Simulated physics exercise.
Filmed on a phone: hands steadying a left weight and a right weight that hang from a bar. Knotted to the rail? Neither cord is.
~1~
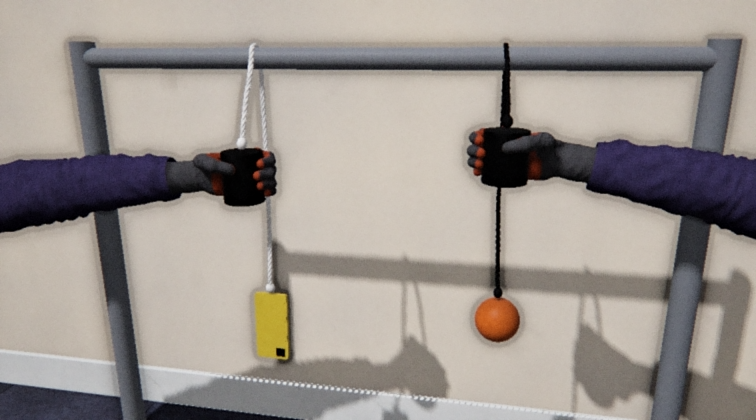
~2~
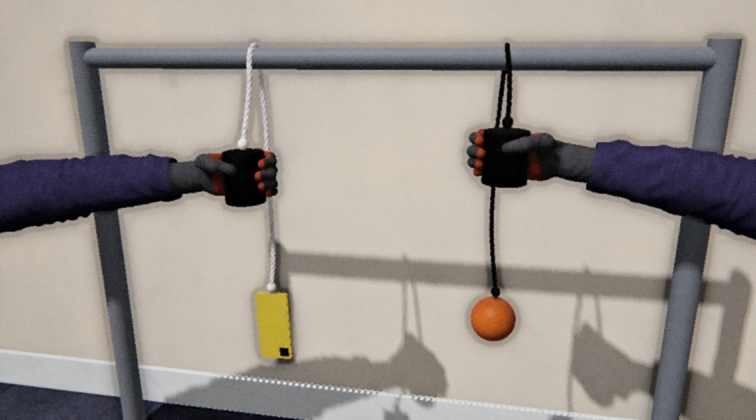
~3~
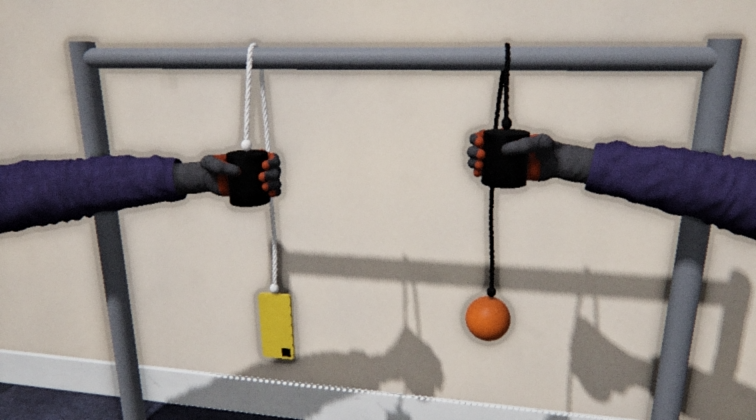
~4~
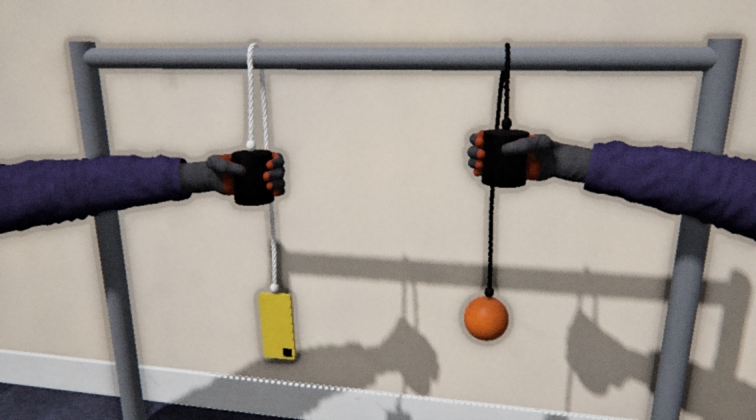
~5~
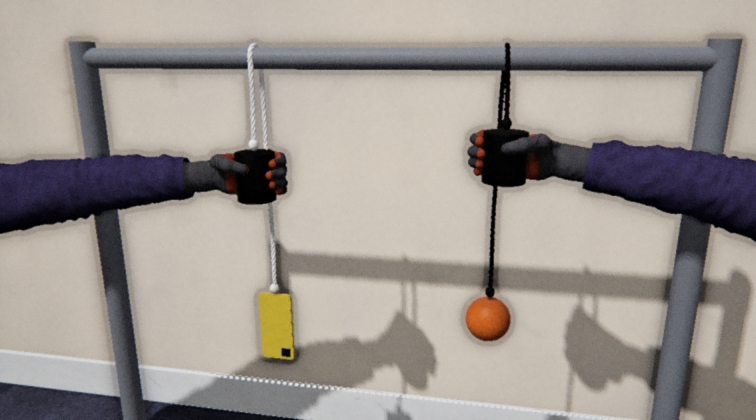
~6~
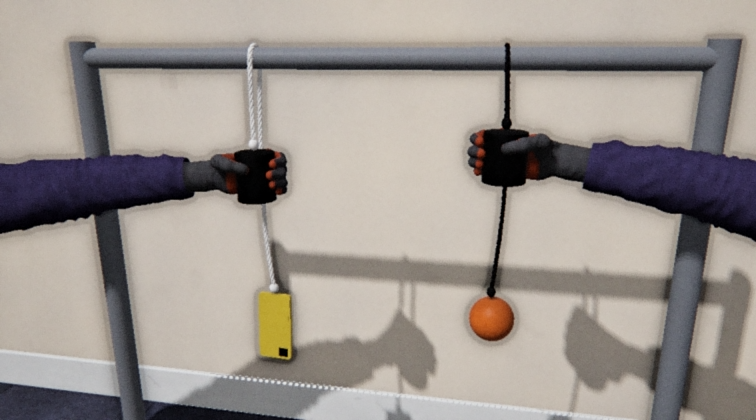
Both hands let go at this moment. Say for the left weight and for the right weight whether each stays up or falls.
Here is how it goes: The left weight falls; the right weight falls.
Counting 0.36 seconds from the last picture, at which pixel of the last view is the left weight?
By then it should be near pixel (265, 304).
Then, 0.36 s later than the last view, left weight dropping near (264, 304); right weight dropping near (495, 304).
Then, 0.66 s later than the last view, left weight on the floor; right weight on the floor.
Finally, left weight on the floor; right weight on the floor. The left weight drops and the right weight pulls its rope through.
